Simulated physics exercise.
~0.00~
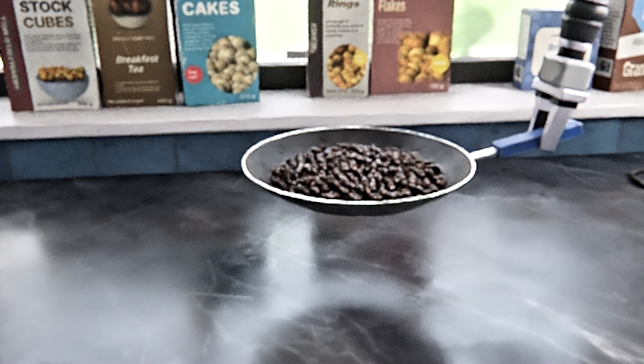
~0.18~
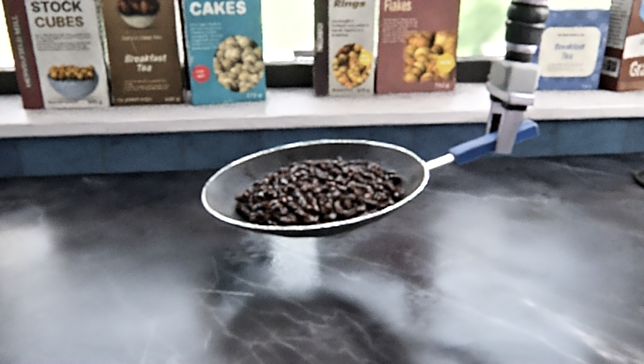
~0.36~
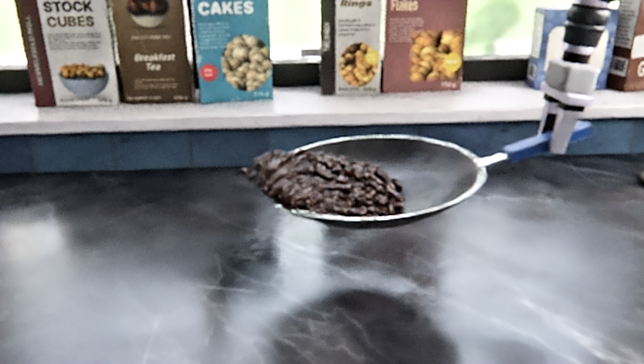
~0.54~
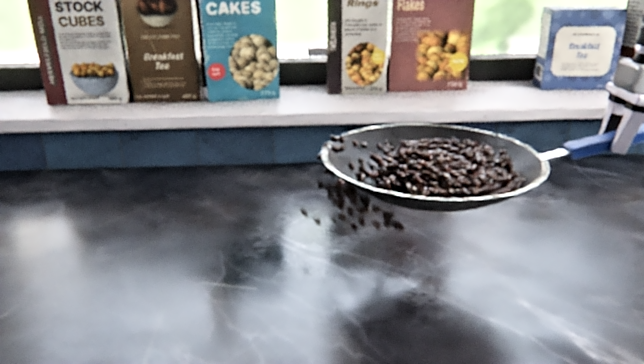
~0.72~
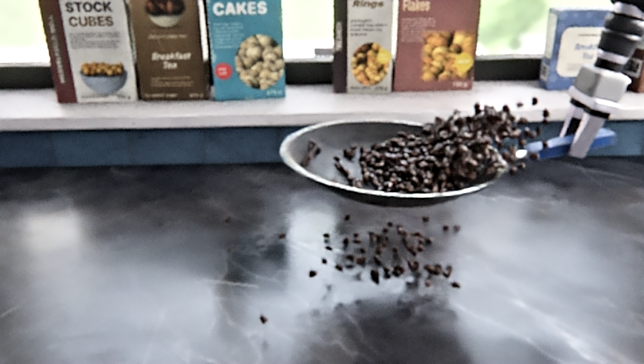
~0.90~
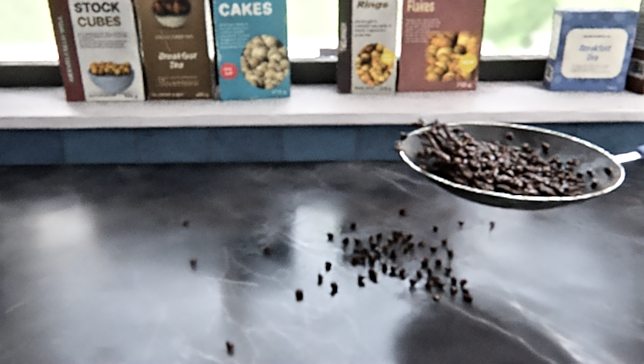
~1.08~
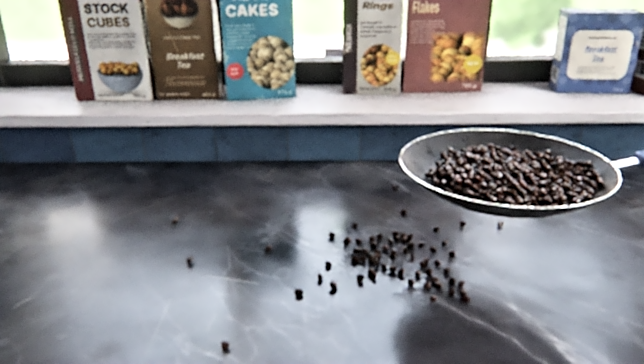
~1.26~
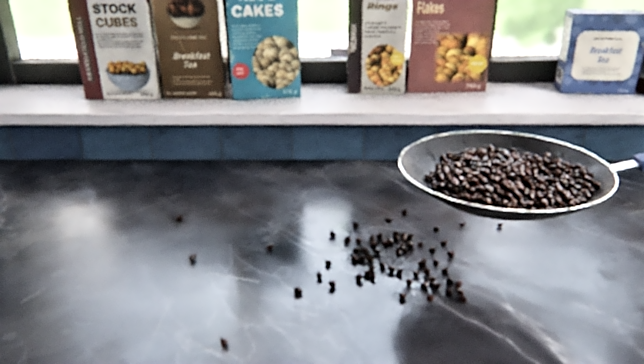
The video shows a robotic gripper holding a frying pan of dark dried beans above a dark marbled counter, shifting it left, then jerking it right and back and forth so some beans spill over the edge; the pan stops at the right, still holding most of them.
